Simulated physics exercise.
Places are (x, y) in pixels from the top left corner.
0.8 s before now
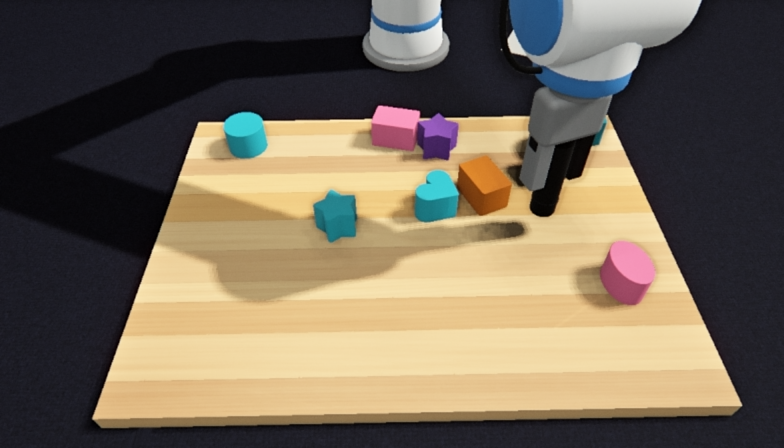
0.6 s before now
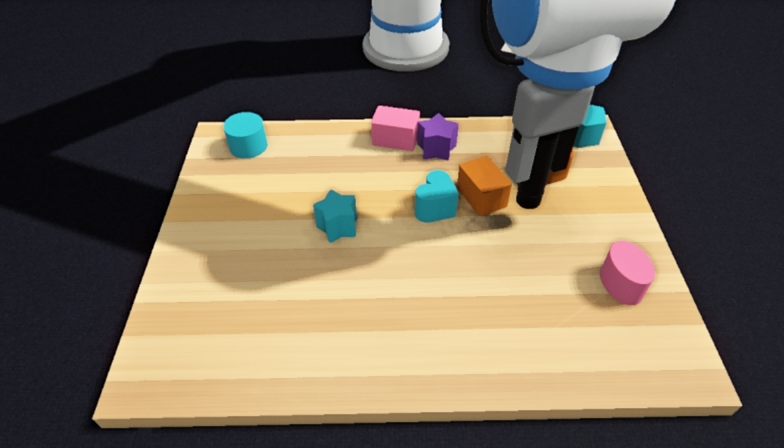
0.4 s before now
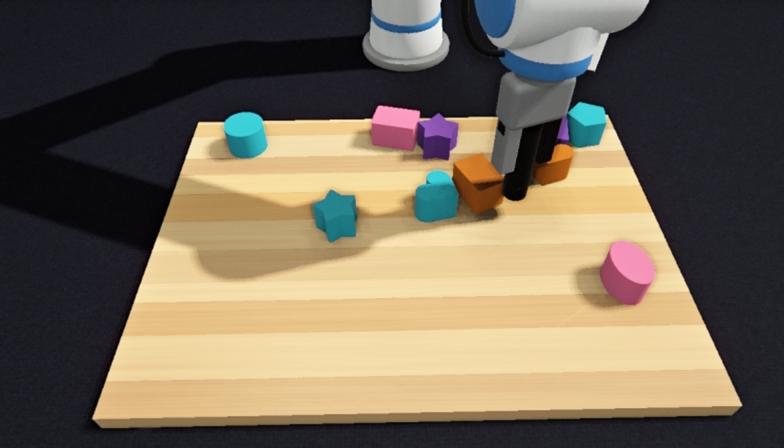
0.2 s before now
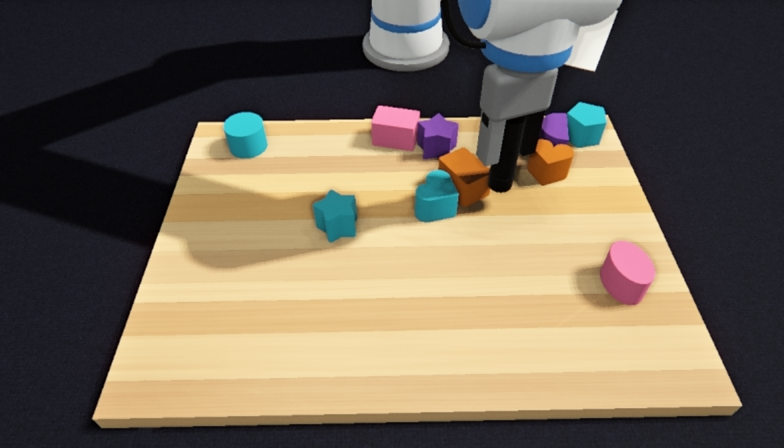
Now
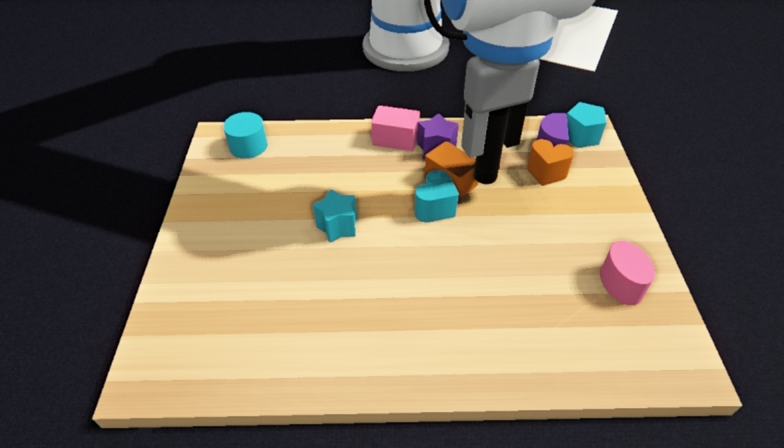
On a pale striped wooden board against a dark surface, seen from above at a steady angle, a white and grey robot arm reaches in from the top. Teal, pink, purple and orange blocks sit mostly across the upper half, with a pink cylinder at right. The arm's dark rod moves left and slightly upward, pushing the orange oblong block a short way behind the teal heart.
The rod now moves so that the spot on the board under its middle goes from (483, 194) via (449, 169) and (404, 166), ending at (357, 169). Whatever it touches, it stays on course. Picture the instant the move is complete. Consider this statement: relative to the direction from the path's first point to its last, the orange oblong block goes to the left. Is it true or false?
True.
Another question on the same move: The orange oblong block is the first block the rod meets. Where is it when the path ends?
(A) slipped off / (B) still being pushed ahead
Answer: B.
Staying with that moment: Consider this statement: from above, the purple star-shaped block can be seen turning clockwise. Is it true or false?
The statement is correct.
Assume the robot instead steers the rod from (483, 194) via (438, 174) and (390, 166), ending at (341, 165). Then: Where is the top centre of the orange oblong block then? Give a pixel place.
In the picture, that point is around (318, 126).
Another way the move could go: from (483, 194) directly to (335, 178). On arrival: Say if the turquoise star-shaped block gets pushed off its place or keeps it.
It keeps its position.
What follows on the original path. One third of the way, rod (450, 152); orange oblong block (416, 144), turned 40° anticlockwise.
Two thirds of the way, rod (403, 149); purple star-shaped block (434, 122), turned 25° clockwise; orange oblong block (369, 143), turned 45° anticlockwise.
At the end, rod (356, 152); pink oblong block unmoved; purple star-shaped block (434, 122), turned 25° clockwise; orange oblong block (322, 143), turned 35° anticlockwise.
